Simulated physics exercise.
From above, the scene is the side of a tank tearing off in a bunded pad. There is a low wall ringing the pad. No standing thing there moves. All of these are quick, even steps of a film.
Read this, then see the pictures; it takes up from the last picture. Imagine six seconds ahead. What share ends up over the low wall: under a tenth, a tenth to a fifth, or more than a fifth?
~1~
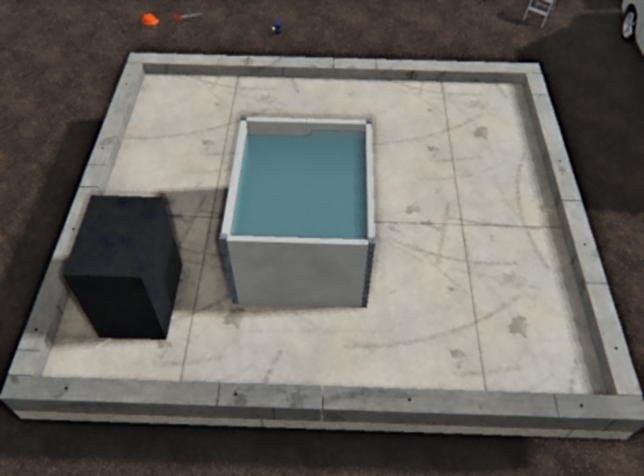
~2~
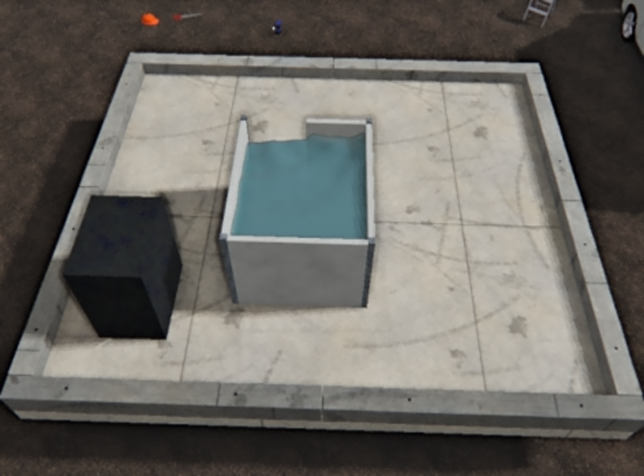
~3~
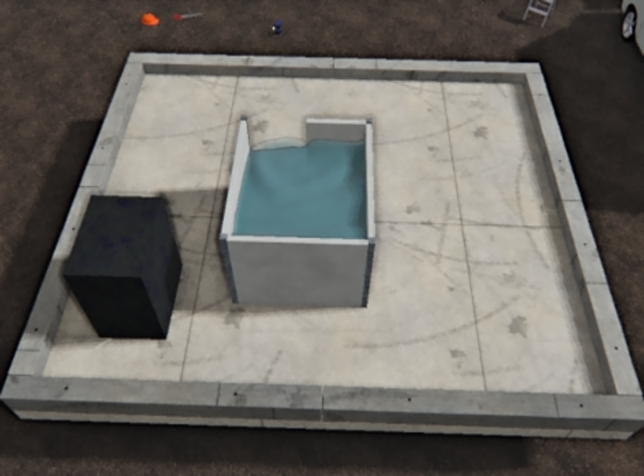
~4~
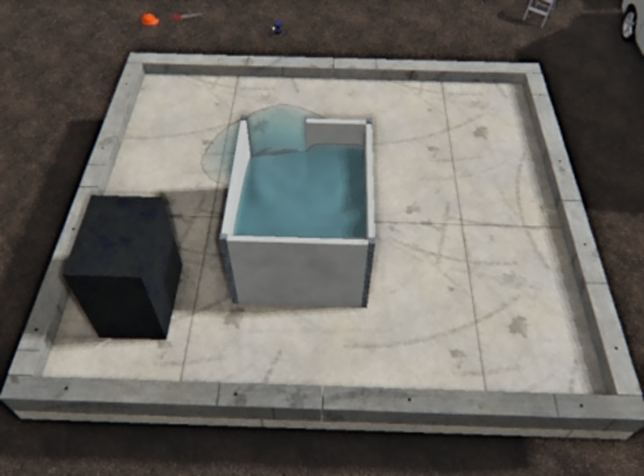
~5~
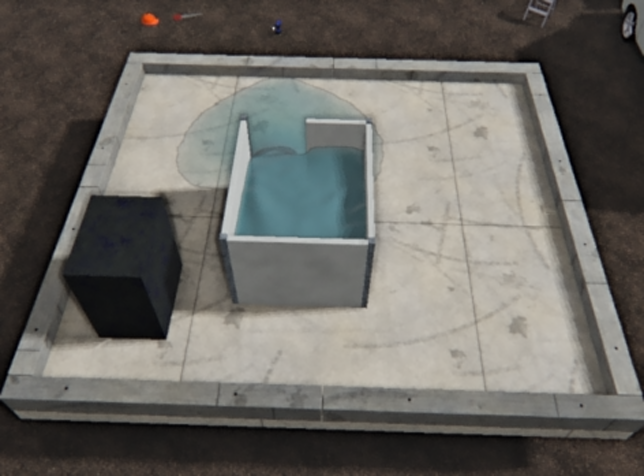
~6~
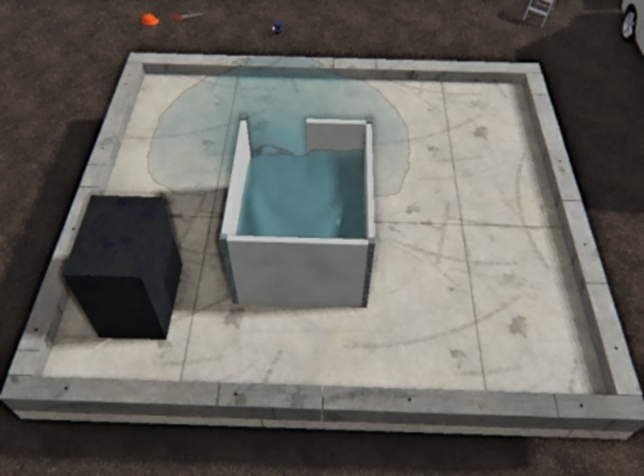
The part that gets over is a tenth to a fifth.
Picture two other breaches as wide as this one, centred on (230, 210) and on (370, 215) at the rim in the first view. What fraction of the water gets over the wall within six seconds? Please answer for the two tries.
18% and 20%, roughly.
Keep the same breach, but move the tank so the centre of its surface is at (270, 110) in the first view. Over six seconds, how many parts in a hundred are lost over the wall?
Observed share: Around 34 %.
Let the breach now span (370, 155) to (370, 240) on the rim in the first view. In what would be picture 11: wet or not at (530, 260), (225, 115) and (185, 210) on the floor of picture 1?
Soaked, spared, spared.
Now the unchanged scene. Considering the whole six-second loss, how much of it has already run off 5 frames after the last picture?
It comes to around 15 per cent.
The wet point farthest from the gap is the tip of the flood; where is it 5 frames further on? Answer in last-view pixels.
By then the tip should be at about (501, 85).
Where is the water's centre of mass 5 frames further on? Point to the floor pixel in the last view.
The balance point is around (288, 176).
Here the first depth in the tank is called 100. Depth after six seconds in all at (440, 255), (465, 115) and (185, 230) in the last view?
The three come to near 2, 6 and 8 per cent respectively.
A moment on, water covers 35 % of the floor; the low wall has let 0 % over.
Next, water covers 35 % of the floor; the low wall has let 3 % over.
Then, water covers 40 % of the floor; the low wall has let 14 % over.
Later, water covers 60 % of the floor; the low wall has let 17 % over.
In the end, water covers 80 % of the floor; the low wall has let 17 % over.
